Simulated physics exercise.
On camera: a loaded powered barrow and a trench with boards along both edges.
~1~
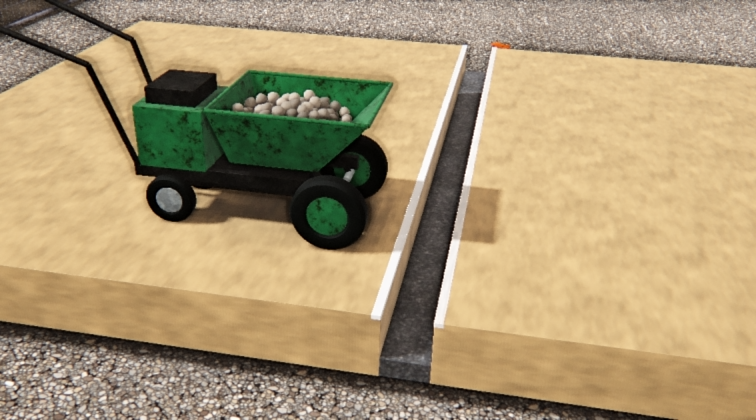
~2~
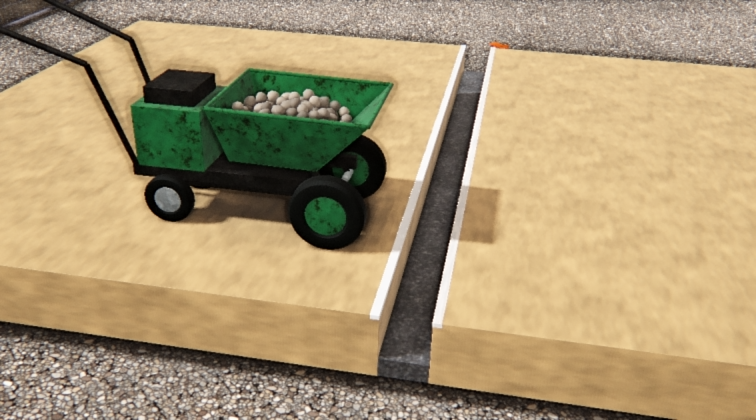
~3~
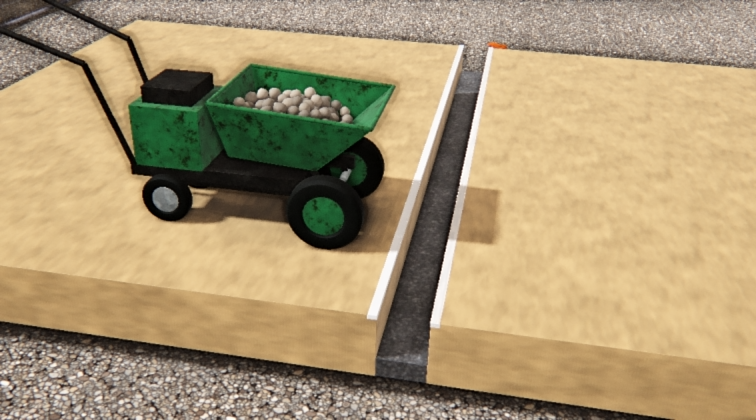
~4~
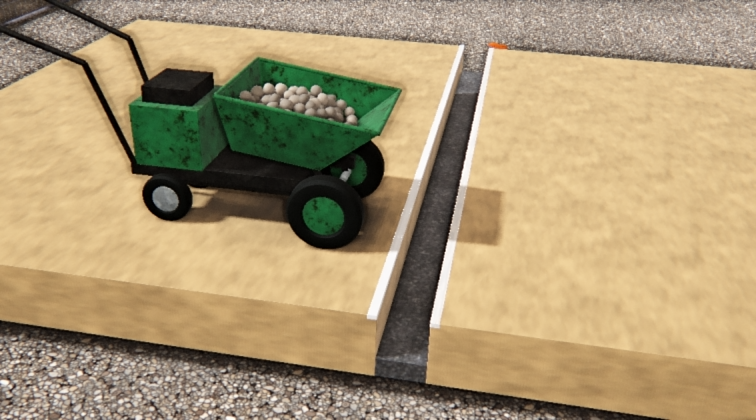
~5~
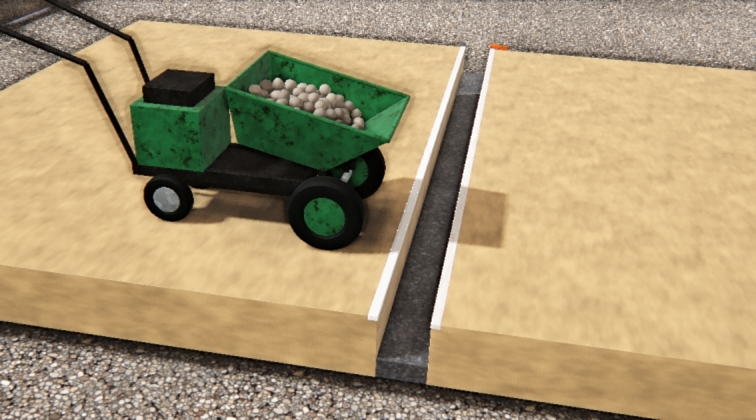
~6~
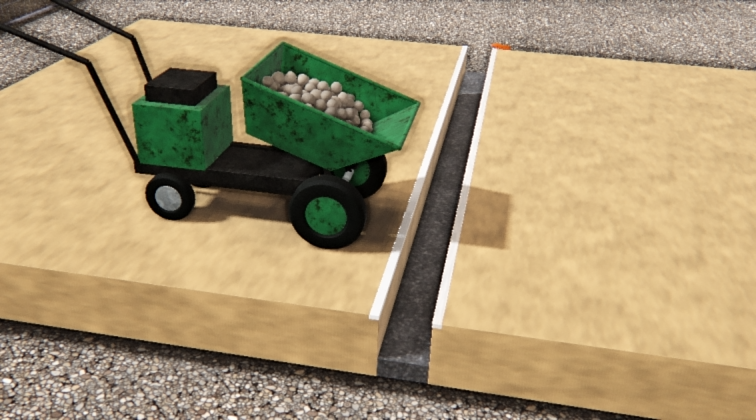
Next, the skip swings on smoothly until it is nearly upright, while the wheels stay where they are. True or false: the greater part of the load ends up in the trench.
False.
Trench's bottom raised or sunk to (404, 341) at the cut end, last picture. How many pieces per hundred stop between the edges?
It would be close to 30 percent.
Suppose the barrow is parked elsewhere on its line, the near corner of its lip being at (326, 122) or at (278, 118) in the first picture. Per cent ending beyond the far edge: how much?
Roughly 0 per cent, and 0 per cent.
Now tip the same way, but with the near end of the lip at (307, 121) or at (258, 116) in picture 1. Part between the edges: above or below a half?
Result A - a majority; result B - a minority.
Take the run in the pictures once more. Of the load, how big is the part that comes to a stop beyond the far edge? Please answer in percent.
60 per cent.
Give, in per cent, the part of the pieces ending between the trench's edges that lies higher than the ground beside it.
Around 20 per cent.
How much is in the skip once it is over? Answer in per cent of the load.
Some 15 in a hundred.
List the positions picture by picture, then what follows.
In the first picture, lip of the skip at (368, 126), level; top of the load at (287, 108), river pebbles; first edge of the trench at (388, 279); far edge at (447, 286), the trench under half as wide as the skip, and about as deep as wide.
In the second picture, lip of the skip at (368, 127), level; top of the load at (287, 108).
In the third picture, lip of the skip at (371, 130), tipped barely; top of the load at (288, 105).
In the fourth picture, lip of the skip at (378, 134), tipped a little; top of the load at (284, 105).
In the fifth picture, lip of the skip at (388, 141), tipped a little; top of the load at (277, 97).
In the sixth picture, lip of the skip at (399, 148), tipped clearly; top of the load at (289, 91); first edge of the trench at (387, 279); far edge at (445, 287).
Soon, skip tipped steeply; all in the skip.
A while on, skip tipped right over; about two thirds in the skip; a small part in or heaped over the trench; about a quarter beyond it.
Towards the end, skip tipped right over; a small part in the skip; about a quarter in or heaped over the trench; about two thirds beyond it.
Finally, skip tipped right over; a small part in the skip; about a quarter in or heaped over the trench; about two thirds beyond it.
